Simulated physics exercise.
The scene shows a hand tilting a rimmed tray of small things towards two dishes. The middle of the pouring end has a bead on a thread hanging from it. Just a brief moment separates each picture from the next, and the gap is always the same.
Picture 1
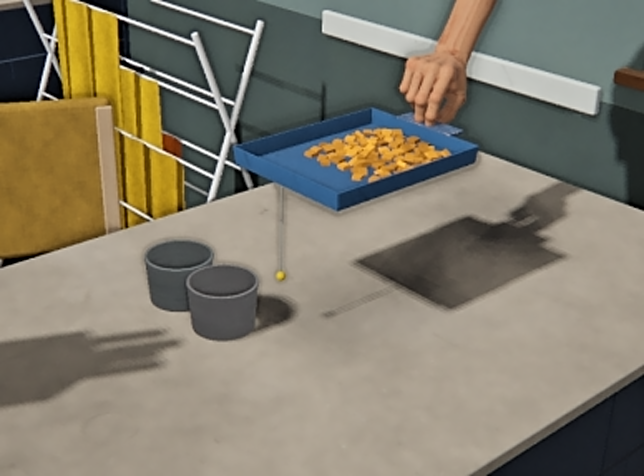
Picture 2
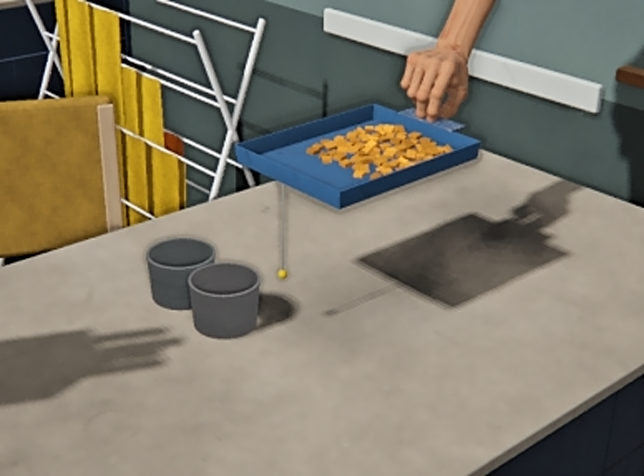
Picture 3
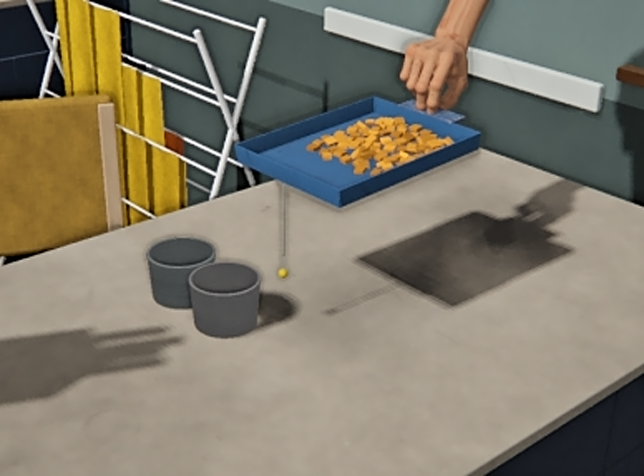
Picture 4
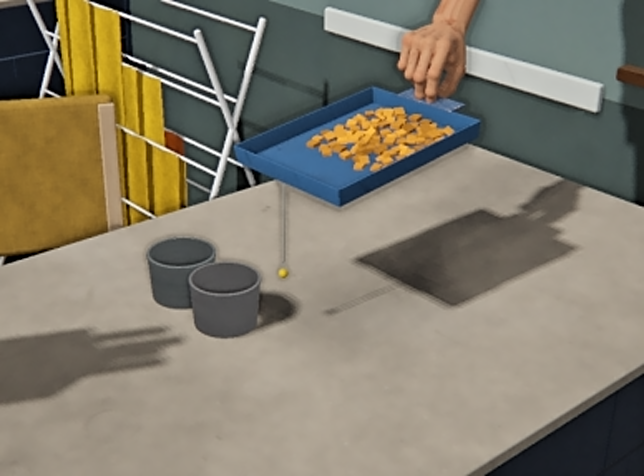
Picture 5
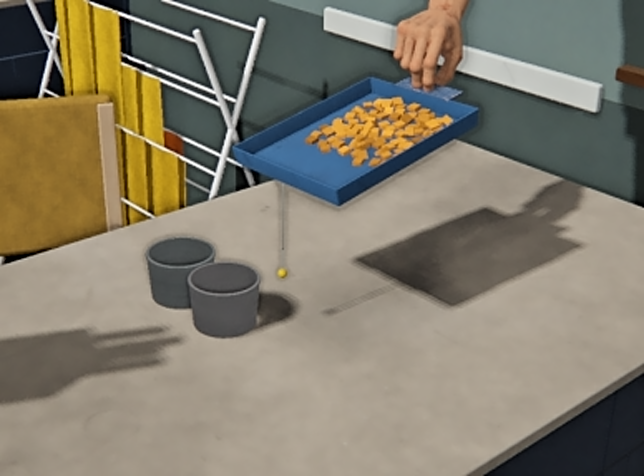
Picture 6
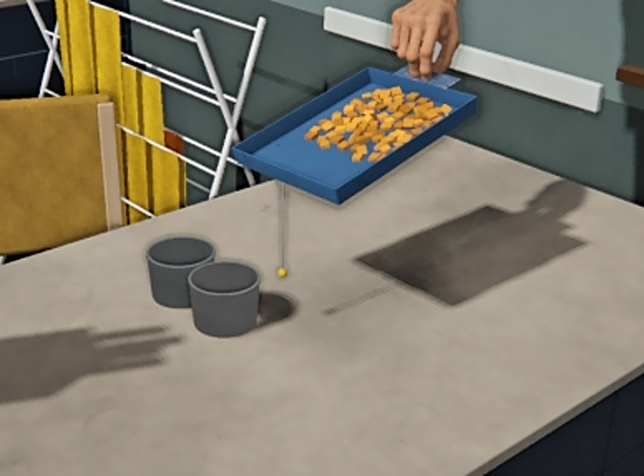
A hand gradually tilts a blue tray of small orange pieces above a table.
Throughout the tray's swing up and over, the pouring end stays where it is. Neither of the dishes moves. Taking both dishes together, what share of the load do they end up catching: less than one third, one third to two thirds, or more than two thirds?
They catch one third to two thirds.
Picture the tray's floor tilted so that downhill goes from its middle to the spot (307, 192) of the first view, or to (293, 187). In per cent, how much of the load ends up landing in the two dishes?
It comes to about 0 per cent the first time and about 20 per cent the second.
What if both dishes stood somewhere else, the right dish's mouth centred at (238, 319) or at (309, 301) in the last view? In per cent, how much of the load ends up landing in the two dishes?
30 per cent the first time, 20 per cent the second time.
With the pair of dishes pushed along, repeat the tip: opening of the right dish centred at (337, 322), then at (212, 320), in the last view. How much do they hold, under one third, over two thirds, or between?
Initially under a third, afterwards under a third.
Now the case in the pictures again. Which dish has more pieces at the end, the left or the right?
The answer is the one at right.
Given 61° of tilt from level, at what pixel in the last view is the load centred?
Roughly at (282, 156).
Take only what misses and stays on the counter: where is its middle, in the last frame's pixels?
Check roughly (230, 356) and you'll find the middle.
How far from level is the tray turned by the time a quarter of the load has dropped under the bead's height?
Somewhere near 110 degrees, I'd say.
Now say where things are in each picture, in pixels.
Corners of the pouring end at (236, 147) and (338, 193), level; middle of the load at (388, 158), small crackers; left dish at (152, 282); right dish at (195, 310); bead on its thread at (281, 276), in the first frame.
Corners of the pouring end at (237, 145) and (340, 191), level; middle of the load at (389, 155), in the second frame.
Corners of the pouring end at (237, 145) and (340, 189), tipped barely, lowest at the left corner; middle of the load at (390, 149), in the third frame.
Corners of the pouring end at (236, 146) and (338, 189), tipped a little, lowest at the left corner; middle of the load at (390, 142), in the fourth frame.
Corners of the pouring end at (235, 147) and (337, 189), tipped a little, lowest at the left corner; middle of the load at (388, 134), in the fifth frame.
Corners of the pouring end at (234, 148) and (336, 188), tipped clearly, lowest at the left corner; middle of the load at (387, 127); left dish at (154, 279); right dish at (197, 306), in the sixth frame.
Soon after the last picture, tray tipped steeply; nearly all on the tray; a stray few in the air.
A little later, tray tipped past a quarter turn; most on the tray; a stray few in the right dish; a small part outside both; a stray few in the air.
Later still, tray tipped past a quarter turn; about half in the right dish; a stray few in the left dish; about half outside both.
At rest, tray tipped past a quarter turn; about half in the right dish; a stray few in the left dish; about half outside both.
